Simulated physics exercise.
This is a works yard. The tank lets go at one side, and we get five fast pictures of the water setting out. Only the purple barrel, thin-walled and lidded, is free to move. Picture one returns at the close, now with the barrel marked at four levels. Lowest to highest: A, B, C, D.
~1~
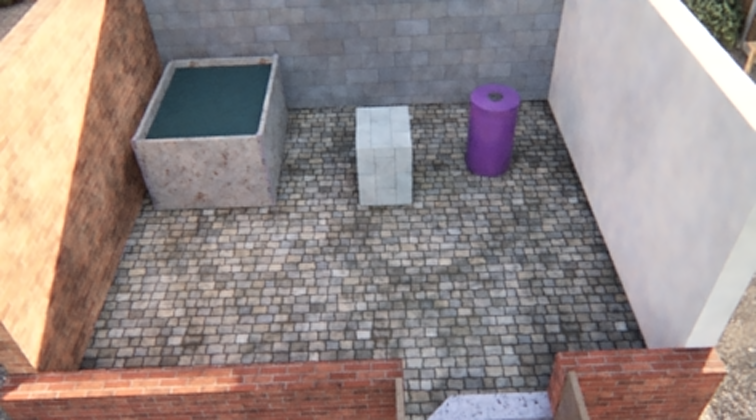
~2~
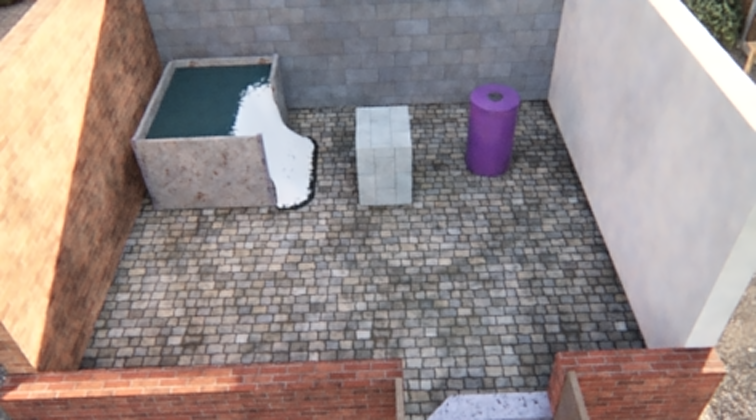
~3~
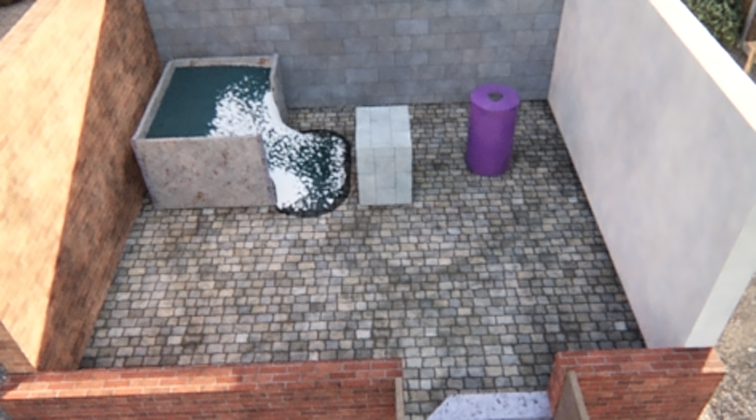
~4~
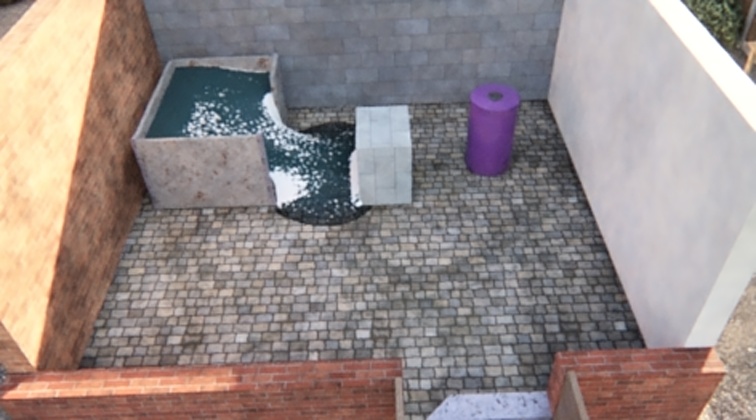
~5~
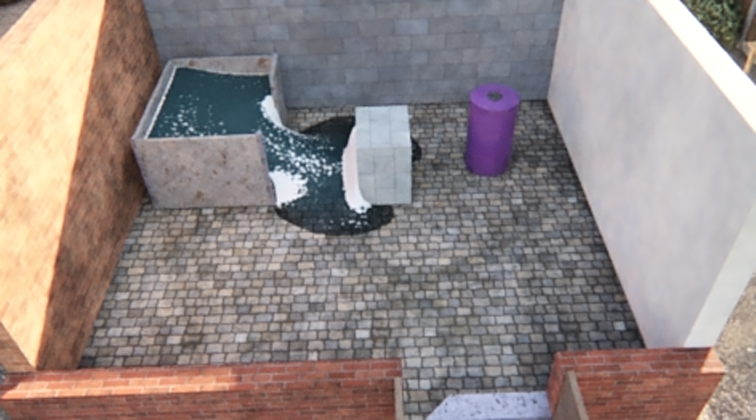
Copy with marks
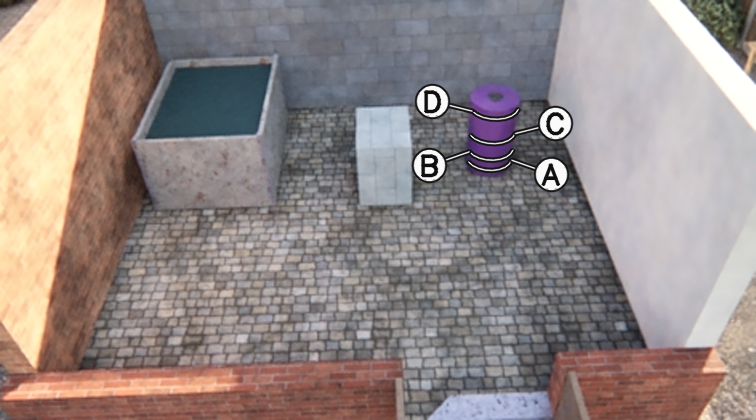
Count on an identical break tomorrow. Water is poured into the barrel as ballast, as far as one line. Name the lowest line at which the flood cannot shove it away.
A will do.
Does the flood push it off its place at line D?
No, not at all.
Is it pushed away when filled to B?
No, not at all.
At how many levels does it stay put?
All of the four.
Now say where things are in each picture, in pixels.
The first frame shows lid of the purple barrel at (494, 97); tank full, its middle at (213, 101); open gate at (479, 359).
In the second frame, 3 % of the ground wet, in view closest to the barrel at (307, 162).
In the third frame, 6 % of the ground wet, in view closest to the barrel at (322, 158).
In the fourth frame, 9 % of the ground wet, in view closest to the barrel at (336, 206).
The fifth frame shows lid of the purple barrel at (494, 97); 12 % of the ground wet, in view closest to the barrel at (387, 214).
On the marked copy, A at (492, 170); B at (493, 160); C at (495, 143); D at (497, 119); from the bottom up A, B, C, D.
With A, it does not move.
With B, it does not move.
With C, it does not move.
With D, it does not move.
